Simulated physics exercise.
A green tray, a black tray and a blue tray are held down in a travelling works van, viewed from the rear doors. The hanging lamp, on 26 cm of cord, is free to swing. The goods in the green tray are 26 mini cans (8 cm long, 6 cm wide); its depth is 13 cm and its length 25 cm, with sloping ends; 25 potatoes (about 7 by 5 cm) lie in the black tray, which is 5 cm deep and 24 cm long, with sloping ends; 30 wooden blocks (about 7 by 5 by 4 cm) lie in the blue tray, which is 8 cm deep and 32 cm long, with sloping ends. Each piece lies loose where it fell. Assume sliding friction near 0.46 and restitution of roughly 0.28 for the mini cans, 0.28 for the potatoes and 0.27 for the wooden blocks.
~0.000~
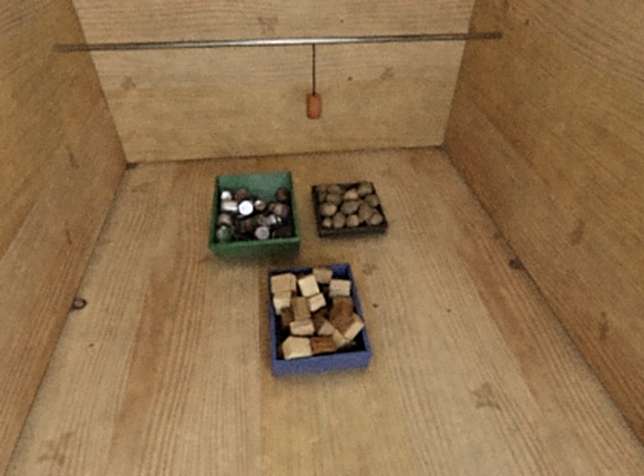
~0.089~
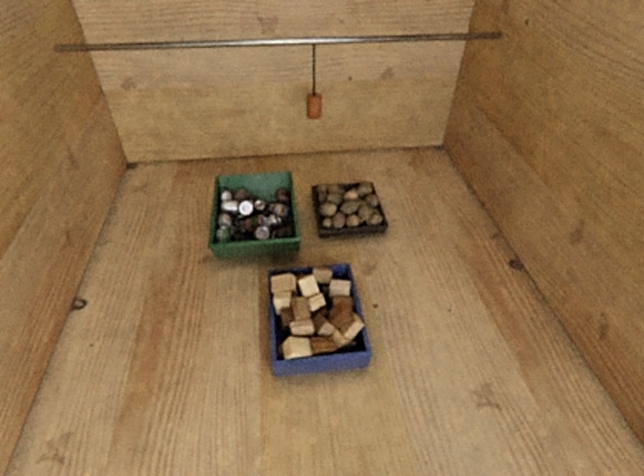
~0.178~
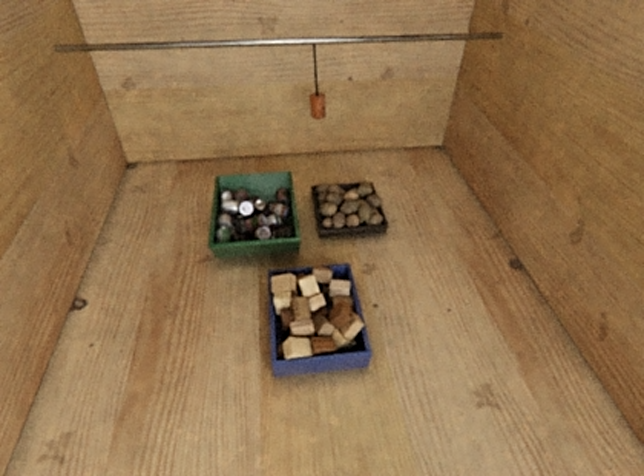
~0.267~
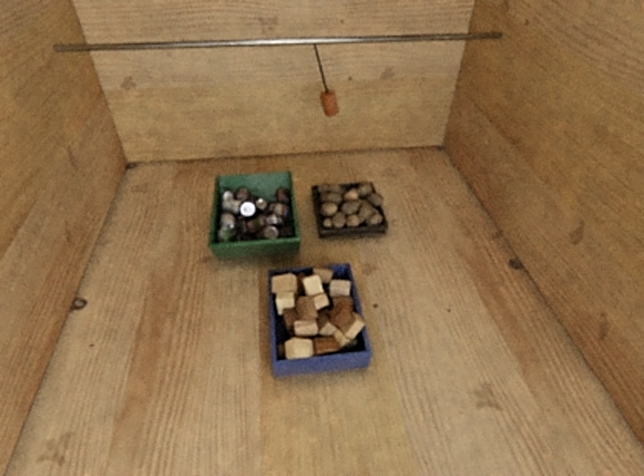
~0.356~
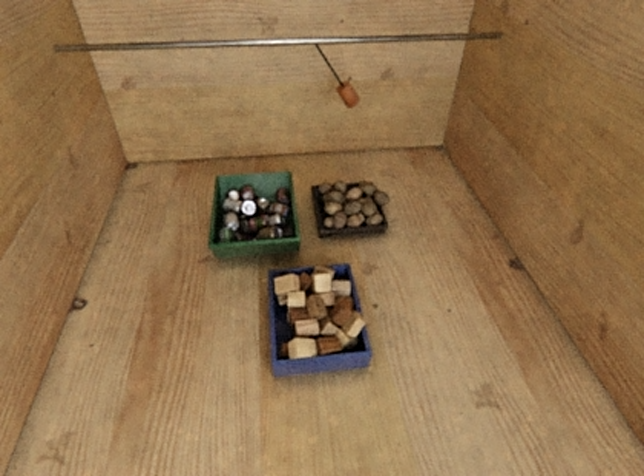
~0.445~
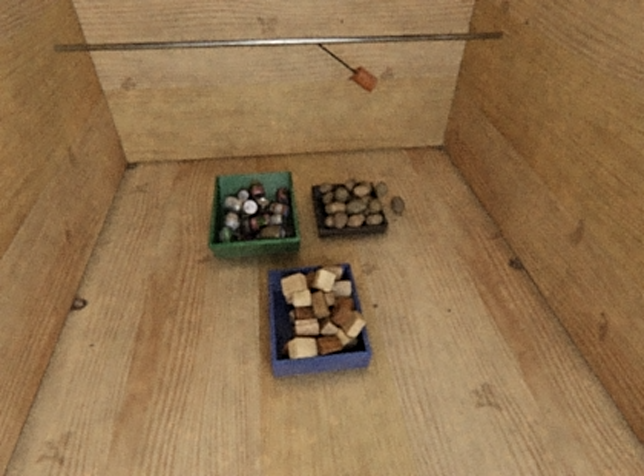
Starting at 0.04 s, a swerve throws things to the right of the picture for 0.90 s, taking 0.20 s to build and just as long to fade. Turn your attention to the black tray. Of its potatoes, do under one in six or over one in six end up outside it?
Over one in six do.
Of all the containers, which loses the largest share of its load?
That would be the black tray.
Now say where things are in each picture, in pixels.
In the first picture (each is followed by its nearest rim corner in this view), black tray, (322, 229); green tray, (210, 244); the lamp leans 0°; none out.
The second picture shows black tray, (322, 229); the lamp leans 0°.
The third picture shows black tray, (322, 229); the lamp leans 4°.
The fourth picture shows black tray, (322, 229); the lamp leans 15°.
The fifth picture shows black tray, (322, 229); the lamp leans 34°; 1 out, the lowest potato at (381, 198).
The sixth picture shows black tray, (322, 229); green tray, (210, 244); the lamp leans 53°; 2 out, the lowest potato at (398, 204).
After 0.62 s, green tray 26 in, 0 out, black tray 21 in, 4 out and blue tray 30 in, 0 out.
After 0.84 s, green tray 26 in, 0 out, black tray 17 in, 8 out and blue tray 30 in, 0 out.
After 1.15 s, green tray 26 in, 0 out, black tray 17 in, 8 out and blue tray 30 in, 0 out.
Final count (at 1.54 s), green tray 26 in, 0 out, black tray 17 in, 8 out and blue tray 30 in, 0 out. Asked share, 8 of 25, 32 per cent.
